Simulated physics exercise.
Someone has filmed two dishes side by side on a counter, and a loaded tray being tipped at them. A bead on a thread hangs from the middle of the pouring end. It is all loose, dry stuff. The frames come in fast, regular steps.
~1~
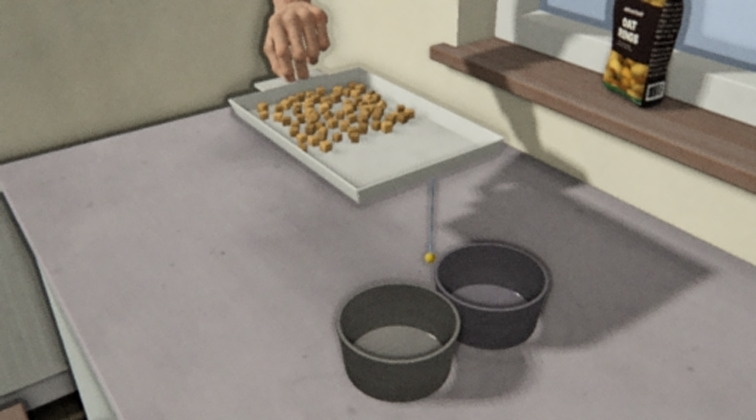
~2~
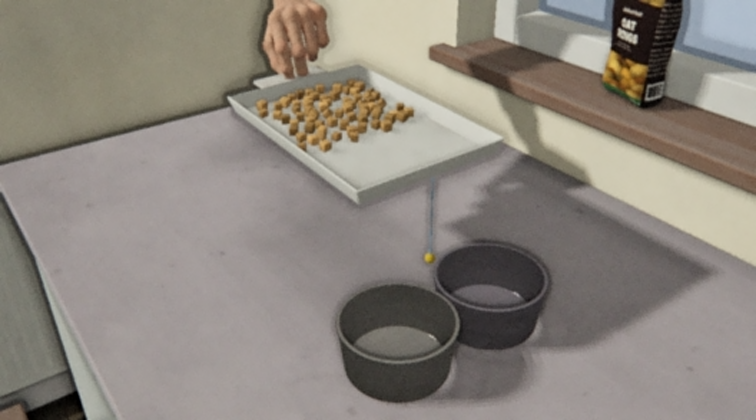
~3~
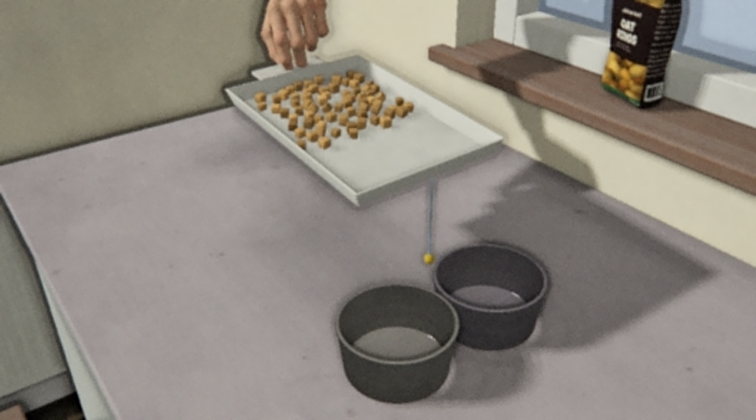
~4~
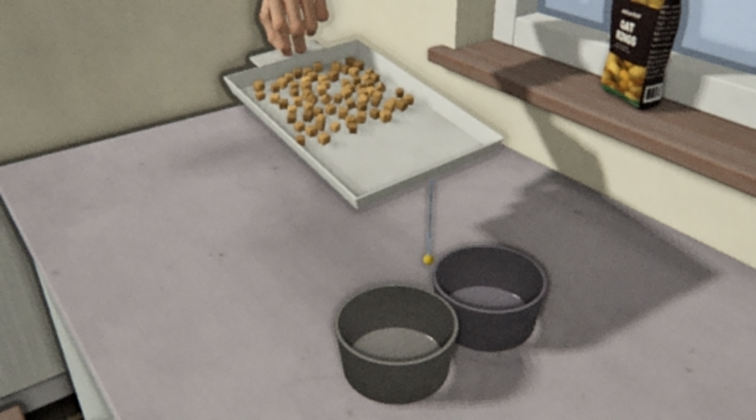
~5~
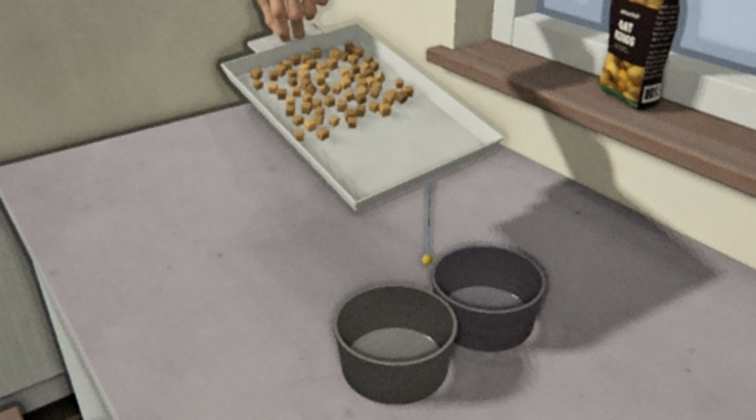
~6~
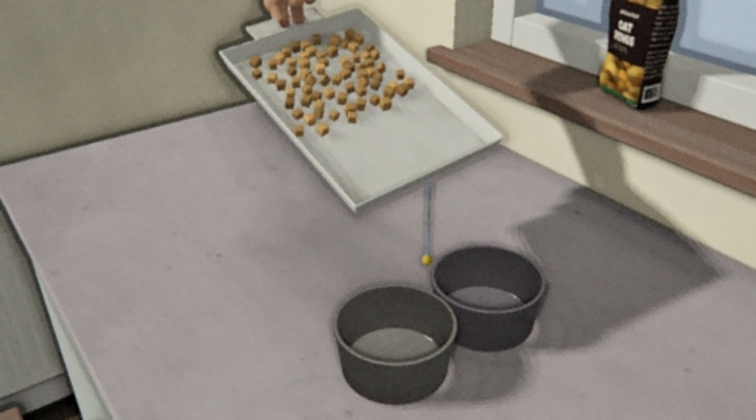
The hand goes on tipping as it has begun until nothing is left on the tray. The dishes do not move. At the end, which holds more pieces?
The left one ends fuller.
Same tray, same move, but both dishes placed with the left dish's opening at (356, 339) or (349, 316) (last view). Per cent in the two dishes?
The first gives 80 %, the second 70 %.
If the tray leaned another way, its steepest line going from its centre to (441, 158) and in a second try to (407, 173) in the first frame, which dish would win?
First the right dish, then the left one.
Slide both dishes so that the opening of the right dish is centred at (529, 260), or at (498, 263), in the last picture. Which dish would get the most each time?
First left, then the left-hand dish.
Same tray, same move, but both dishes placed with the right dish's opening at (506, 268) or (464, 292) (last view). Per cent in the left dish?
Roughly 70 per cent, and 80 per cent.
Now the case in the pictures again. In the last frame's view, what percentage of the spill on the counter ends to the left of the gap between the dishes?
Near 30 %.
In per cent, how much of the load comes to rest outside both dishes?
Near 30 %.
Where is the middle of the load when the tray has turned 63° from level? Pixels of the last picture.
Close to (380, 191).
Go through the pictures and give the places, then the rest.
Corners of the pouring end at (359, 185) and (496, 137), level; middle of the load at (340, 115), small wooden cubes; left dish at (435, 371); right dish at (529, 320); bead on its thread at (431, 258), in the first picture.
Corners of the pouring end at (358, 186) and (495, 137), level; middle of the load at (339, 114), in the second picture.
Corners of the pouring end at (358, 189) and (495, 137), tipped barely, lowest at the left corner; middle of the load at (338, 108), in the third picture.
Corners of the pouring end at (358, 193) and (496, 137), tipped a little, lowest at the left corner; middle of the load at (338, 99), in the fourth picture.
Corners of the pouring end at (357, 196) and (495, 136), tipped a little, lowest at the left corner; middle of the load at (337, 89), in the fifth picture.
Corners of the pouring end at (357, 199) and (496, 135), tipped clearly, lowest at the left corner; middle of the load at (337, 80); left dish at (432, 374); right dish at (526, 322), in the sixth picture.
Soon after the last picture, tray tipped steeply; most on the tray; about a quarter in the air.
A little later, tray tipped past a quarter turn; about a quarter on the tray; about a third in the left dish; a stray few in the right dish; about a quarter outside both; a stray few in the air.
Later still, tray tipped past a quarter turn; about two thirds in the left dish; a small part in the right dish; about a quarter outside both.
At rest, tray tipped past a quarter turn; about two thirds in the left dish; a small part in the right dish; about a quarter outside both.
